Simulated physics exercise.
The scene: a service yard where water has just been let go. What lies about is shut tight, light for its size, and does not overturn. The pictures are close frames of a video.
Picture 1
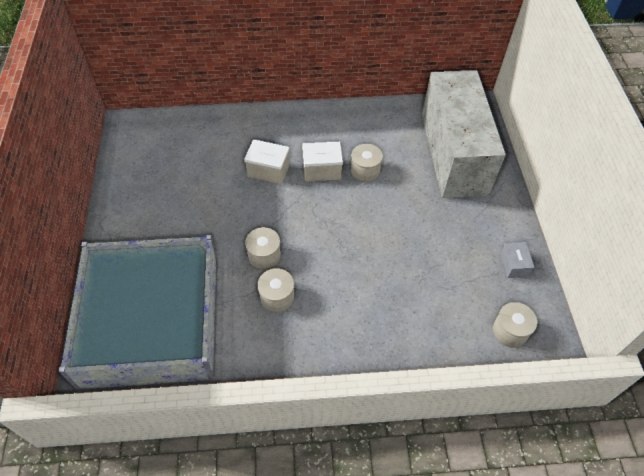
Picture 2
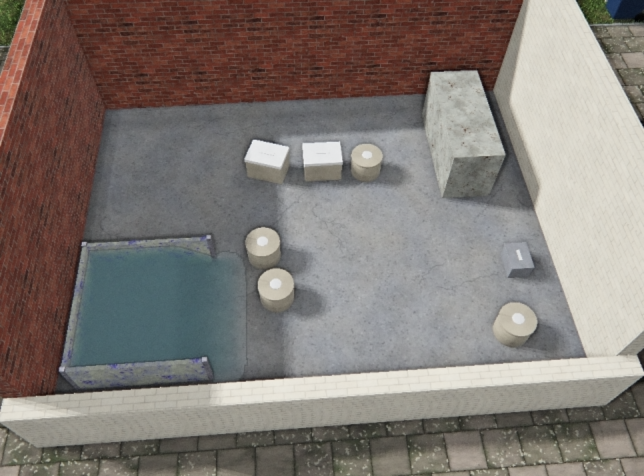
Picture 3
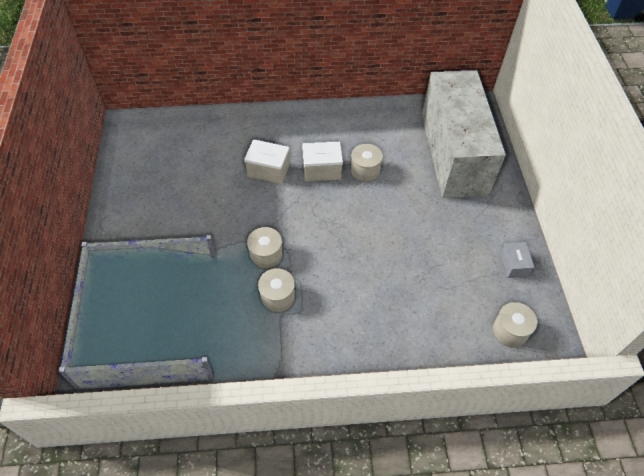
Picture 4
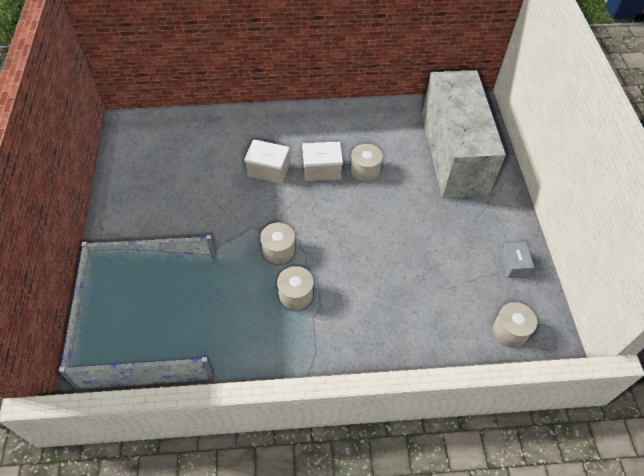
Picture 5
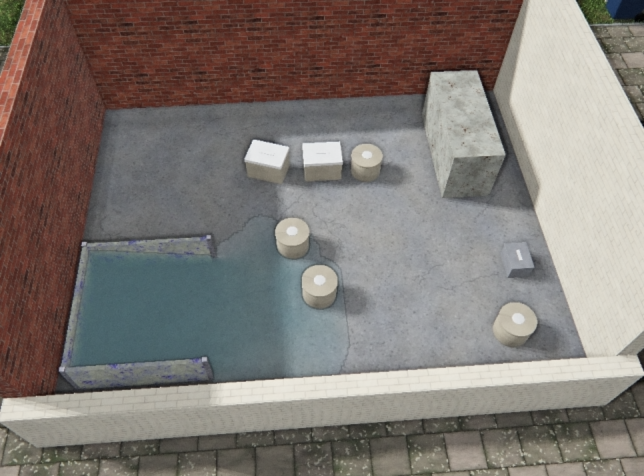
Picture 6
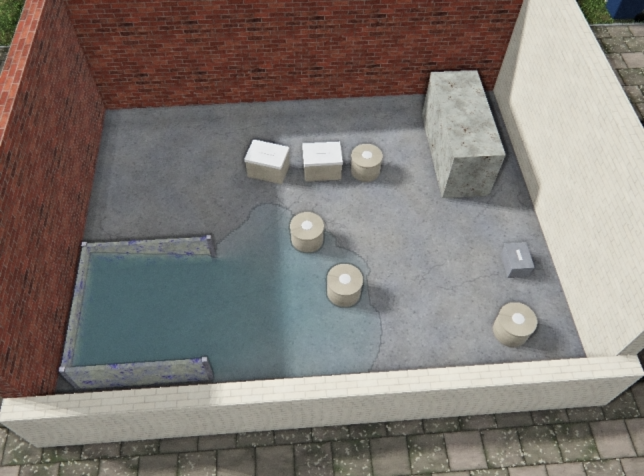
In a walled yard, water spreads from an opened tank and pushes two tubs right.
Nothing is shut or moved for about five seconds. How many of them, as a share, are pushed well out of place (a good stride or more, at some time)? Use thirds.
It is two thirds or more.
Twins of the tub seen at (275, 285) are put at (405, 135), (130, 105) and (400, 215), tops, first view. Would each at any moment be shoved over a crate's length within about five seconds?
In turn: Swept aside, less than that, shifted that much.
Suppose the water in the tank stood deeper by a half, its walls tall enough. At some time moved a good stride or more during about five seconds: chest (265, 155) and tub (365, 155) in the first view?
As listed: Under that, swept aside.
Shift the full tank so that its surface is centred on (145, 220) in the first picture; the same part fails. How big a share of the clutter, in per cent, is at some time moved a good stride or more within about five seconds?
Roughly 100 per cent.
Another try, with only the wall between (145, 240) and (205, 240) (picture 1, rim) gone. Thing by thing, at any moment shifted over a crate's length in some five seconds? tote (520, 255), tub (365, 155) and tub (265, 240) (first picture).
As listed: Not that far, short of that, under that.
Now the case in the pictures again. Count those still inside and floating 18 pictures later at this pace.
That makes 5.
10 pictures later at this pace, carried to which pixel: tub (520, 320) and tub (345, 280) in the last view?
Near (572, 317) and (555, 271).
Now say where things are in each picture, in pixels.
In the first frame, a tub at (276, 284) rests on the ground; a tub at (263, 242), on the bottom; 0 of 7 have shifted.
In the second frame, a tub at (276, 284), on the bottom; a tub at (263, 242) rests on the ground; 0 of 7 have shifted.
In the third frame, a tub at (277, 284) rests on the ground; a tub at (265, 241) rests on the ground; 0 of 7 have shifted.
In the fourth frame, a tub at (295, 282), on the bottom, close to its start; a tub at (278, 237) rests on the ground, close to its start; 2 of 7 have shifted.
In the fifth frame, a tub at (320, 280) rests on the ground, a stride from its start; a tub at (292, 232), on the bottom, a stride from its start; 2 of 7 have shifted.
In the sixth frame, a tub at (345, 279) rests on the ground, a stride from its start; a tub at (307, 226) rests on the ground, a stride from its start; 2 of 7 have shifted.
A moment on, 2 of 7 are well off their spots; 0 afloat.
Next, 3 of 7 are well off their spots; 2 afloat.
Later, 5 of 7 are well off their spots; 5 afloat.
In the end, 6 of 7 are well off their spots, and 6 have been at some point; 5 afloat.
